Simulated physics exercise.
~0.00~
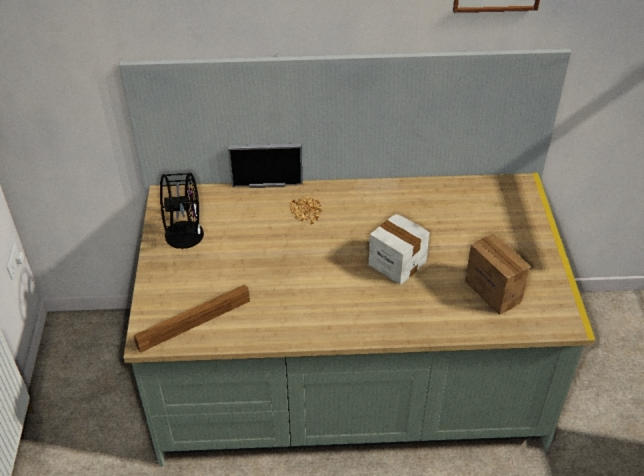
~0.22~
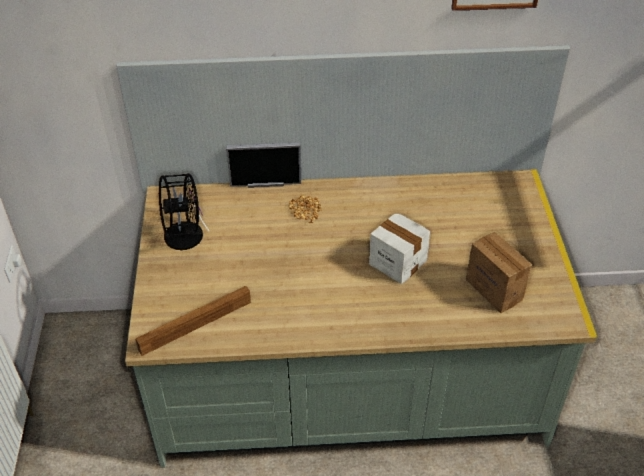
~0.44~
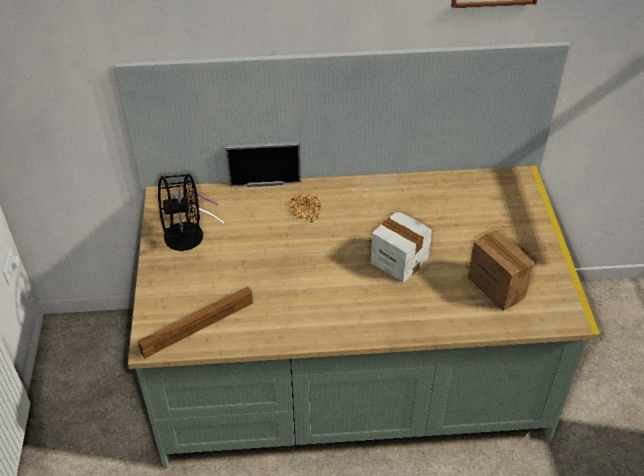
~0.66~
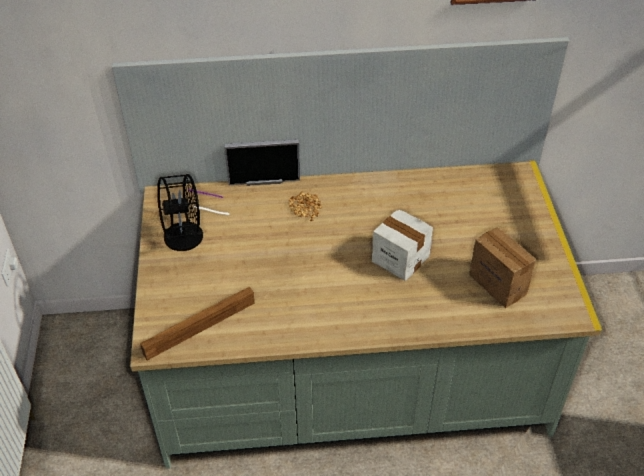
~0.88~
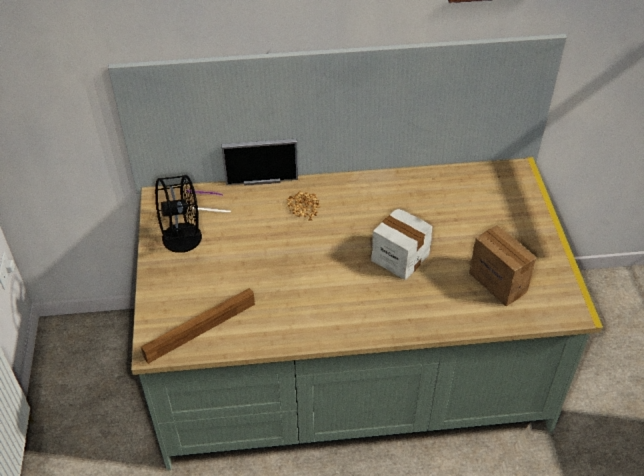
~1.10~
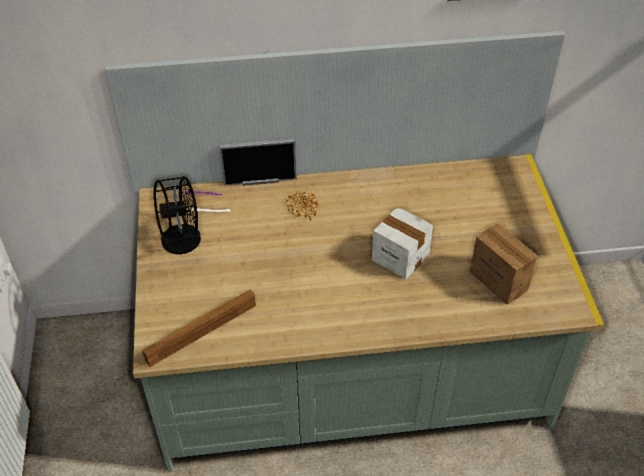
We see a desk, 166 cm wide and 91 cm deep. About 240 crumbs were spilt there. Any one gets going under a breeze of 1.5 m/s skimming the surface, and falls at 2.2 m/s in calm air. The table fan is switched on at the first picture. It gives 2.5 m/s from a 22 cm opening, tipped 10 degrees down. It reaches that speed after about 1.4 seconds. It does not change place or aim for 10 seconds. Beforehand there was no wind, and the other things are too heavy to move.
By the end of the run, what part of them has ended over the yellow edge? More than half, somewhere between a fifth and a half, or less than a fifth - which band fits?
The share left there is past one half.
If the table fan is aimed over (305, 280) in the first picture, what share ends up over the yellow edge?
0 %.
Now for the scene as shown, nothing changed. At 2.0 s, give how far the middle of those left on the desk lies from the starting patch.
Around 70 cm from the start.
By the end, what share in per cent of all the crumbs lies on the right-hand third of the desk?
I'd put it at about 5 percent.
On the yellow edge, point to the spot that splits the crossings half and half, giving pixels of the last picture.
The middle of the crossings lies near (545, 188) in the last picture.
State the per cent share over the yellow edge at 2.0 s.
I'd say near 0 per cent by then.
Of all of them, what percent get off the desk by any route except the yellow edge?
That works out to near 0 per cent.
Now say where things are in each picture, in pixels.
The middle of the crumbs is near (308, 208), none has stirred yet and the mouth of the table fan is at (179, 204), in the first picture.
The middle of the crumbs is near (306, 206), none has stirred yet and the yellow edge is centred on (564, 245), in the second picture.
The middle of the crumbs is near (306, 205), none has stirred yet, the top of a laptop is at (263, 144) and the top of a box is at (402, 231), in the third picture.
The middle of the crumbs is near (306, 203) and none has stirred yet, in the fourth picture.
The middle of the crumbs is near (304, 203) and none has stirred yet, in the fifth picture.
The middle of the crumbs is near (305, 204) and about 1 % have left their places, in the sixth picture.
After 2.0 s, 100 % are on the move or not yet settled, 0 % are over the yellow edge; the middle of those still in play is near (477, 188).
After 3.2 s, 4 % are on the move or not yet settled, 95 % are over the yellow edge.
After 5.5 s, 3 % are on the move or not yet settled, 95 % are over the yellow edge.
After 10.0 s, at the end, 95 % are over the yellow edge.
